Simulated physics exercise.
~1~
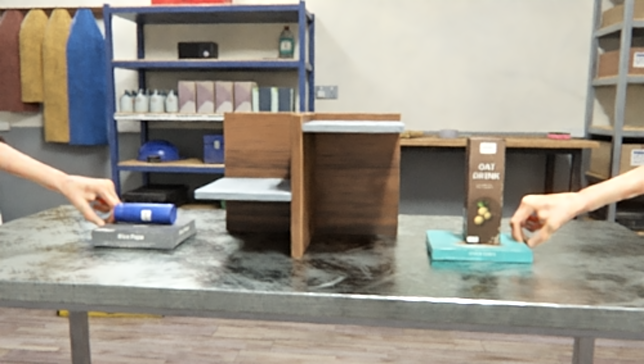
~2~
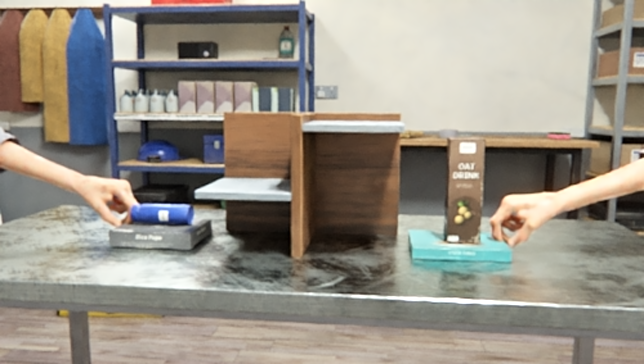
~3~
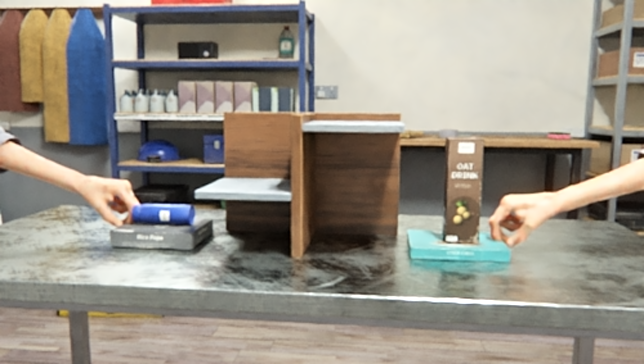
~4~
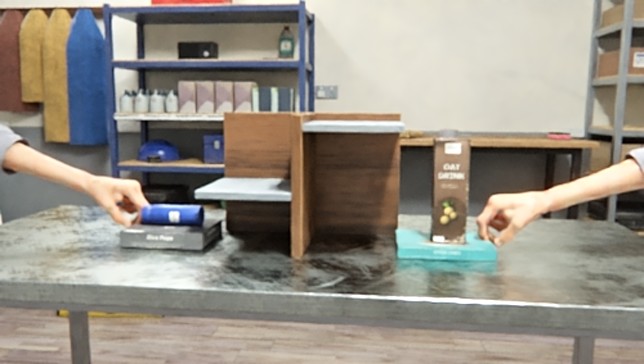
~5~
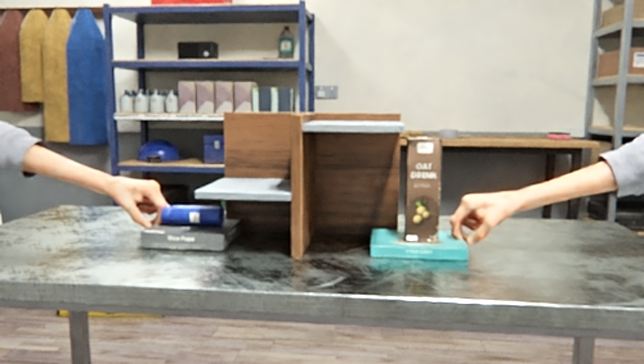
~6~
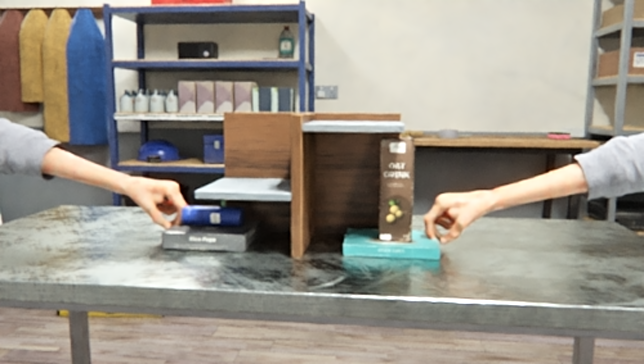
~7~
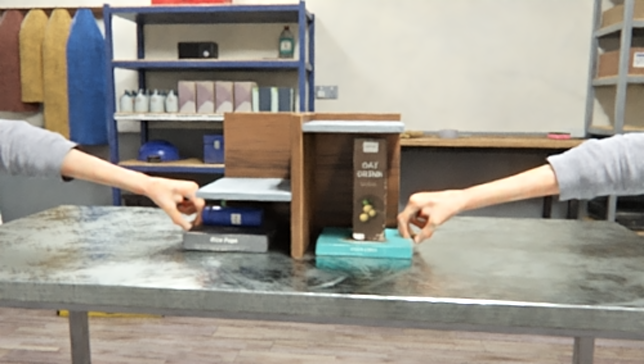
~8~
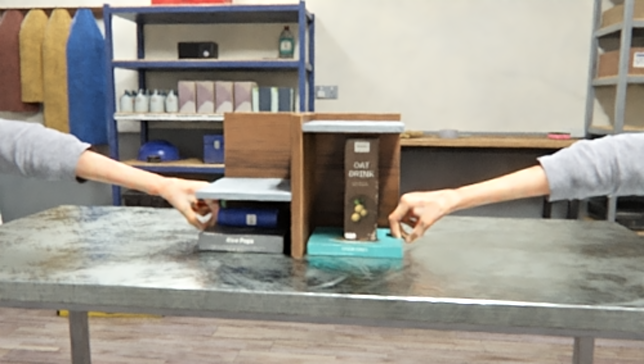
On a workshop table, two hands slide a blue shaker and brown carton under shelves untouched.
